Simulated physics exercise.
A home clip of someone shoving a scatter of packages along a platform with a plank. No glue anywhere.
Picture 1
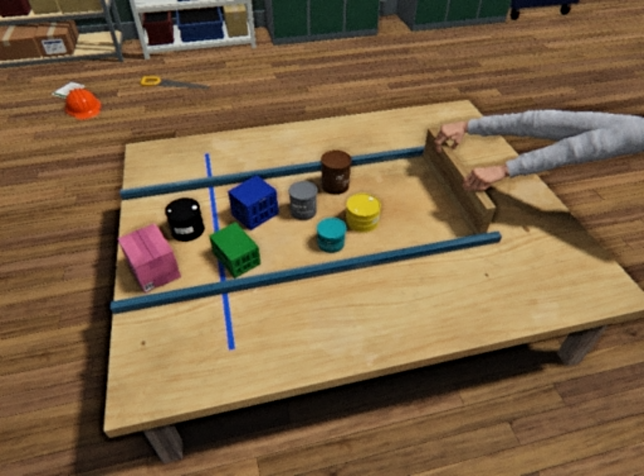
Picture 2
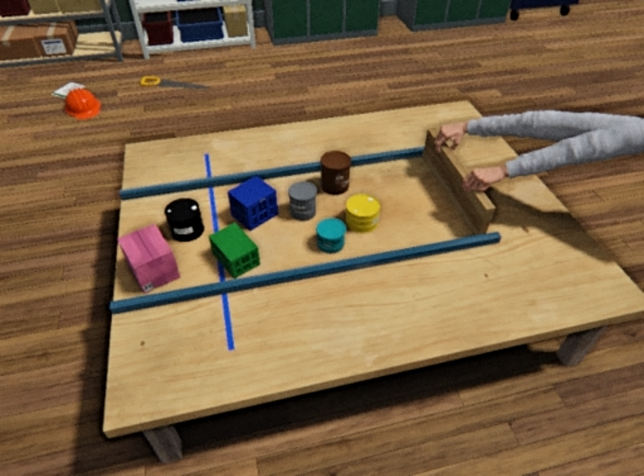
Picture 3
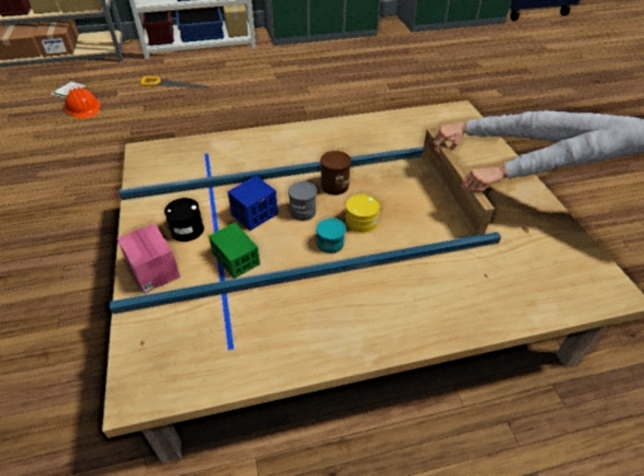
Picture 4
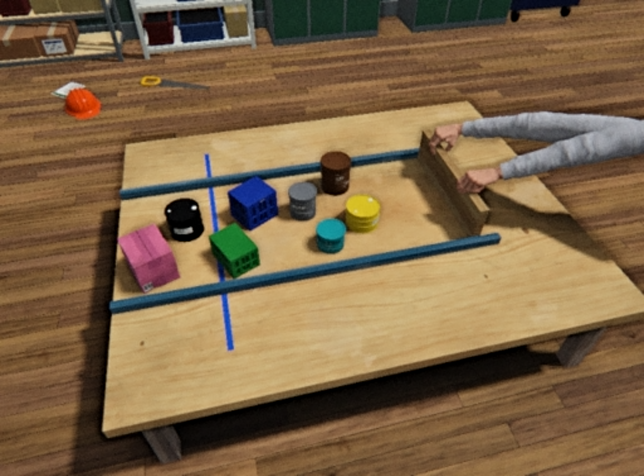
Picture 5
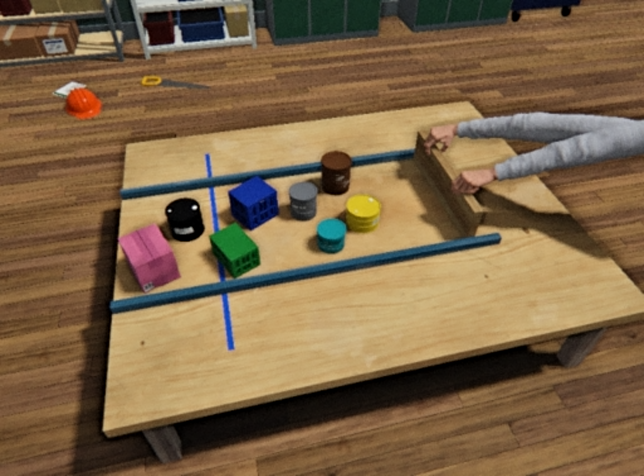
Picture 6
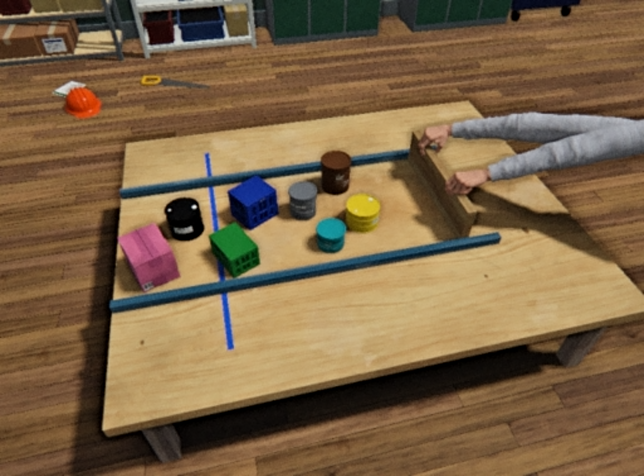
A pale wooden platform stands on a plank floor, seen from above at an angle by a still camera, with shelves and green cabinets behind. Between two blue rails sit pink, green and blue boxes and black, grey, brown, yellow and turquoise containers, with a blue line crossing near the left. At right, two grey-sleeved arms slide a wooden board slightly left, while the packages stay still.
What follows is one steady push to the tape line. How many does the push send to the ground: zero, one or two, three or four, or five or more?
As it turns out, the number that fall off is zero.
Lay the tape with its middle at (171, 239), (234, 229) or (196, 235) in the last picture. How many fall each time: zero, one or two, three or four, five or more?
In that order: 1 or 2; none; one or two.
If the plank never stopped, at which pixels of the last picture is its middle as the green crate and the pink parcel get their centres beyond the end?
Its middle is around (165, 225) and around (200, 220).
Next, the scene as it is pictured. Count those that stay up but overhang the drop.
Overhanging: 2.
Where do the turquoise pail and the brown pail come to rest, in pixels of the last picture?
First (204, 267), then (194, 194).
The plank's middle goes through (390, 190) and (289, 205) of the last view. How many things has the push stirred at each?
0 and 5.
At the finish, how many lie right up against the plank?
In contact: 4.
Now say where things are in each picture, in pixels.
In the first picture, pink parcel (150, 258); black canister (185, 220); green crate (235, 250); plank (455, 179); tape (217, 232).
In the second picture, black canister (185, 220); blue crate (253, 203).
In the third picture, green crate (234, 250); yellow canister (362, 213).
In the fourth picture, pink parcel (149, 258); turquoise pail (331, 237).
In the fifth picture, black canister (185, 220); brown pail (336, 174).
In the sixth picture, pink parcel (149, 257); black canister (185, 219); green crate (235, 250); plank (438, 182); tape (216, 232).
Soon after, none off yet; pink parcel at rest near (149, 257); black canister at rest near (185, 219); green crate at rest near (235, 250).
Then, none off yet; pink parcel at rest near (149, 257); black canister moved a little near (175, 221); green crate moved a little near (218, 253).
At rest, the number that fall off is zero.
